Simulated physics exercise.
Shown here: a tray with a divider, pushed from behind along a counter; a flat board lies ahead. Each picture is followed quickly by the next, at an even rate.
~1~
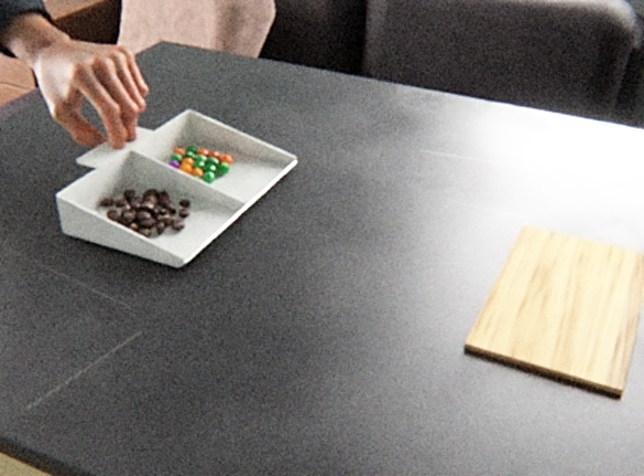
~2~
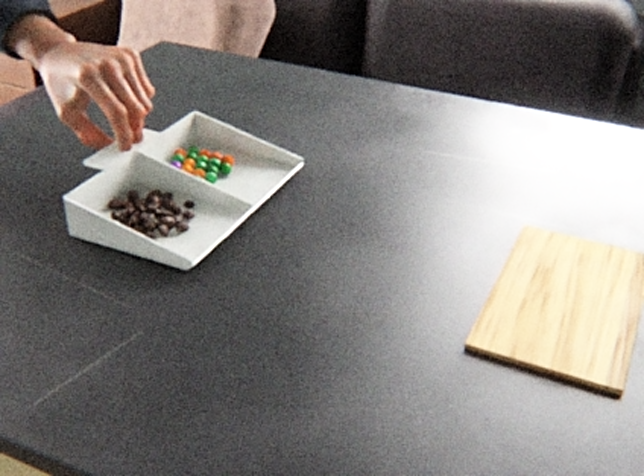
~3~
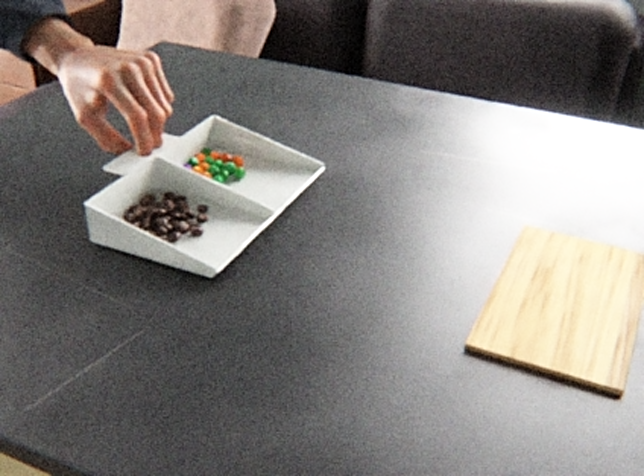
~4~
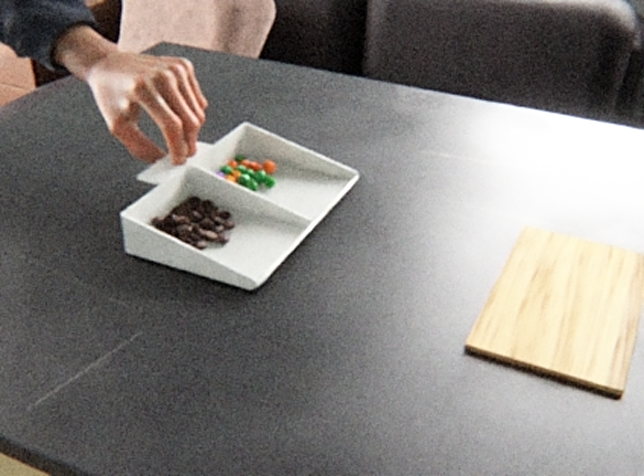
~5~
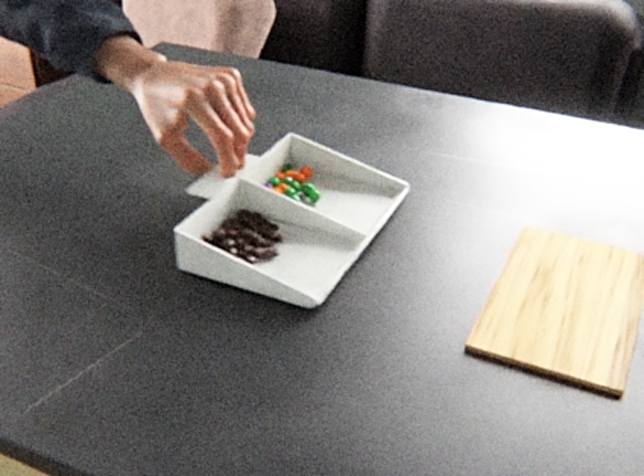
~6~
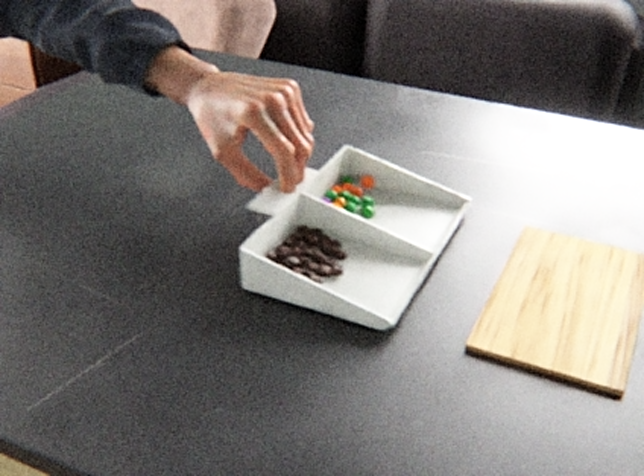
The clip opens with a hand gripping the rear tab of a pale divided tray on a dark counter, dark pieces in the front section and colourful ones behind. The hand slides the tray steadily rightward and toward the viewer, bringing it close to a flat wooden board that stays still.
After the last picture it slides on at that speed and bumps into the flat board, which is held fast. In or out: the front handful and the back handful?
The front handful partly goes over the edge, while the back handful partly goes over the edge.
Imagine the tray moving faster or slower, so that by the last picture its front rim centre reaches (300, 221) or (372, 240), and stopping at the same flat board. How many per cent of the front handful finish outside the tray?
About 0 % the first time, about 0 % the second.
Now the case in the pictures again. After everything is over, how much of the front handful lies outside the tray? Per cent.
Roughly 30 percent.
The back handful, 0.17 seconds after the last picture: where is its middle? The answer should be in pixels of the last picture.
I'd put the centre somewhere around (509, 232).
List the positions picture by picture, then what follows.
Front rim near (247, 206), at rest; flat board near (555, 329); front handful near (144, 215), some flat chocolate drops; back handful near (201, 161), a few glass marbles, in the first frame.
Front rim near (254, 208), hardly any of the way covered; back handful near (203, 162), in the second frame.
Front rim near (276, 214), a little of the way covered; front handful near (164, 221), in the third frame.
Front rim near (313, 224), near a quarter of the way covered; back handful near (236, 177), in the fourth frame.
Front rim near (368, 239), near half of the way covered; front handful near (239, 245), in the fifth frame.
Front rim near (435, 256), the bulk of the way covered; flat board near (556, 330); front handful near (302, 263); back handful near (340, 204), in the sixth frame.
Then, 0.03 s on from there, tray still sliding, front rim near (468, 265); front handful all inside; back handful all inside.
Then, 0.17 s on from there, tray stopped at the flat board; front handful near a quarter out of the tray; back handful near a third out of the tray.
Then, 0.38 s on from there, tray stopped at the flat board; front handful near a third out of the tray; back handful near two thirds out of the tray.
In the end, tray stopped at the flat board; front handful near a third out of the tray; back handful near two thirds out of the tray.
